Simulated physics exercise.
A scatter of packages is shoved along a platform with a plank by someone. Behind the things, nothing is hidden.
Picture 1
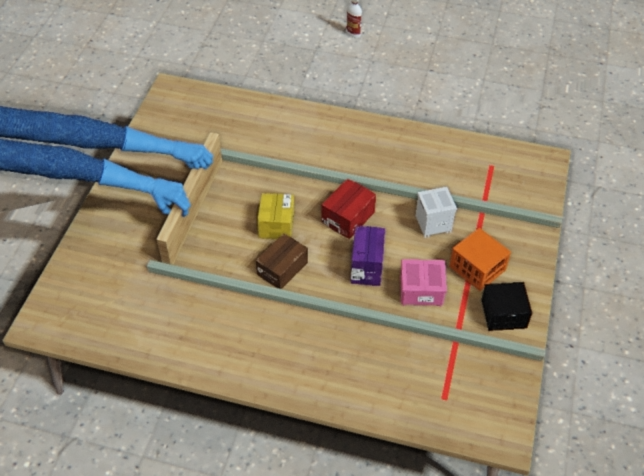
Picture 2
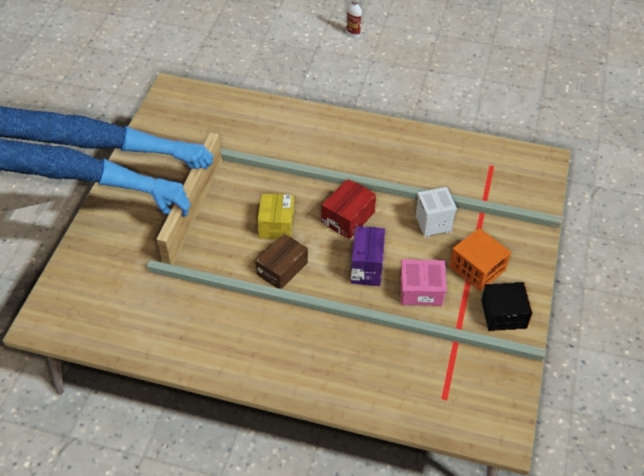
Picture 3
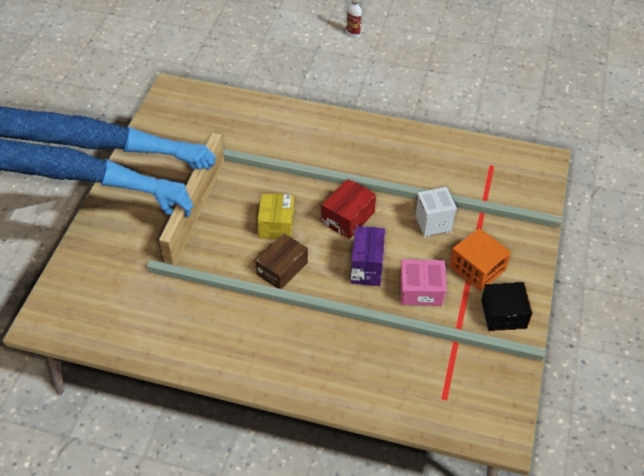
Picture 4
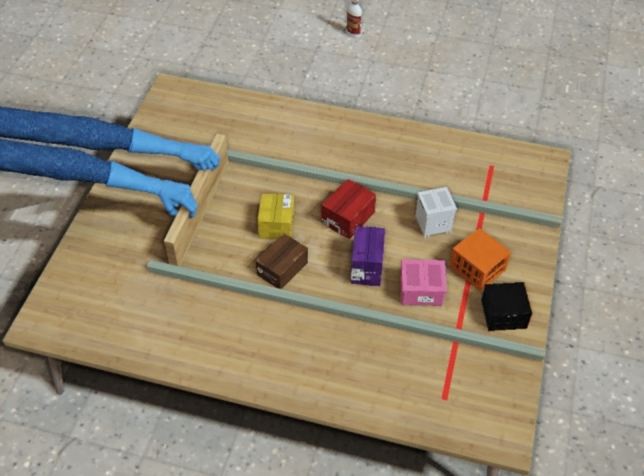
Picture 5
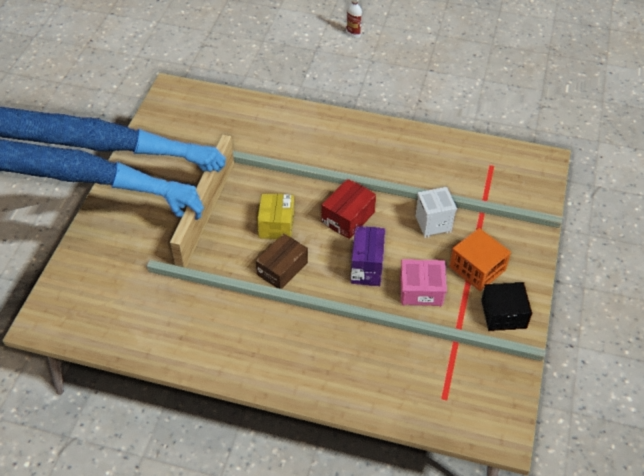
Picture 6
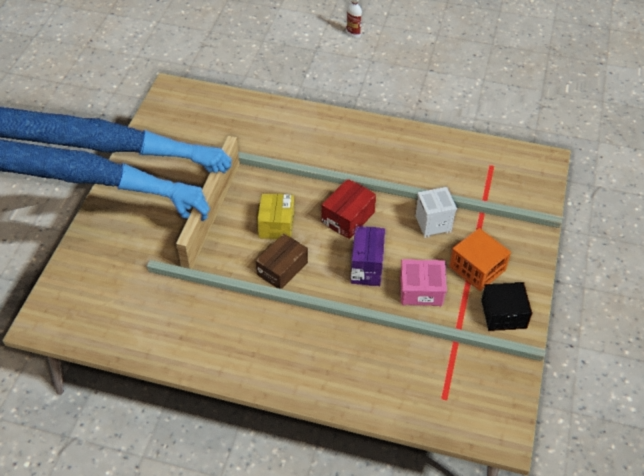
A wooden plank, gripped by two blue-gloved hands reaching in from the left, slides slowly and slightly rightward between two pale green rails on a wooden table, seen from a fixed high angle. Ahead of it sit yellow, brown, red, purple, white and pink packages, with orange and black crates near a red tape line at right. The packages stay still, untouched by the plank.
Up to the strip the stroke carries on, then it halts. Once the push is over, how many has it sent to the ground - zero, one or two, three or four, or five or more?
Only a pair or a lone one falls.
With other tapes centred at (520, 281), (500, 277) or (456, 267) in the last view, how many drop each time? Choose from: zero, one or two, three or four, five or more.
In the order of the places given: Five or more; 3 or 4; 1 or 2.
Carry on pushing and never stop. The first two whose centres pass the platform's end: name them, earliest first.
The black crate comes first and the pink tote second.
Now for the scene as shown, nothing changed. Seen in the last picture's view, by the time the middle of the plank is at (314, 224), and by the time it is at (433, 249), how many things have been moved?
The counts are 3 and 8.
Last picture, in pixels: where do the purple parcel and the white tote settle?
Look around (517, 297) for the first and around (545, 229) for the second.
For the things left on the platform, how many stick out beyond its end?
It's 2.
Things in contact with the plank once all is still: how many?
All in all, 3.
A little later, none off yet; black crate at rest near (506, 306); orange crate at rest near (480, 259); pink tote at rest near (423, 283).
When it is over, the number that fall off is one or two; down, pink tote and black crate.
